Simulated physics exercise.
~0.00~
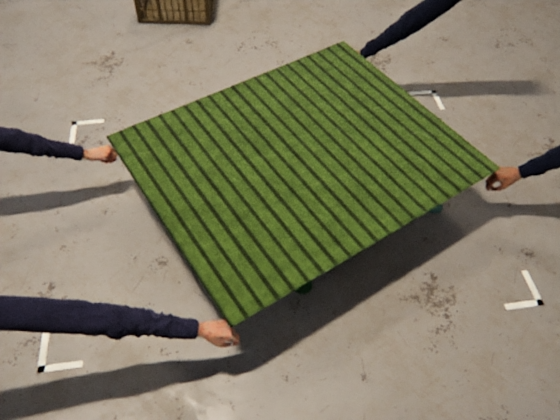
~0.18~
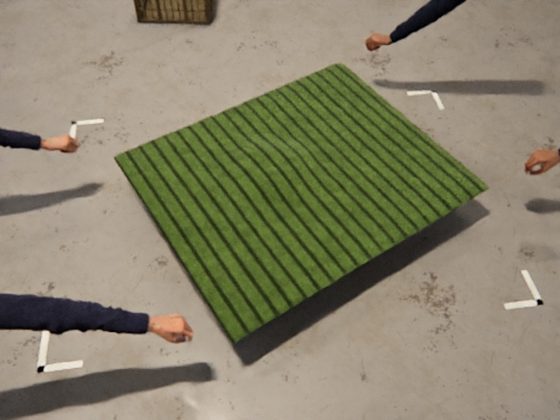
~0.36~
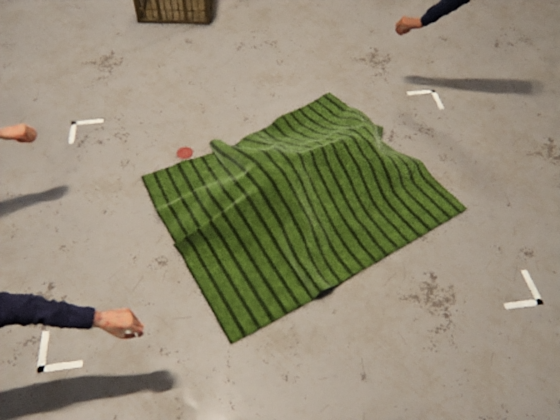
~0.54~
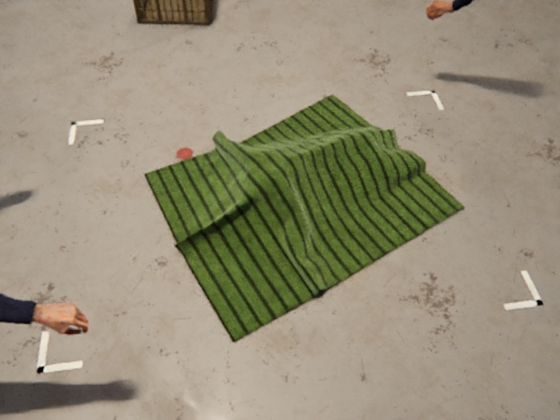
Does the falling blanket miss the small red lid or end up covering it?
The blanket misses the red lid, which remains in the open on the floor just beyond the cloth's upper left edge.
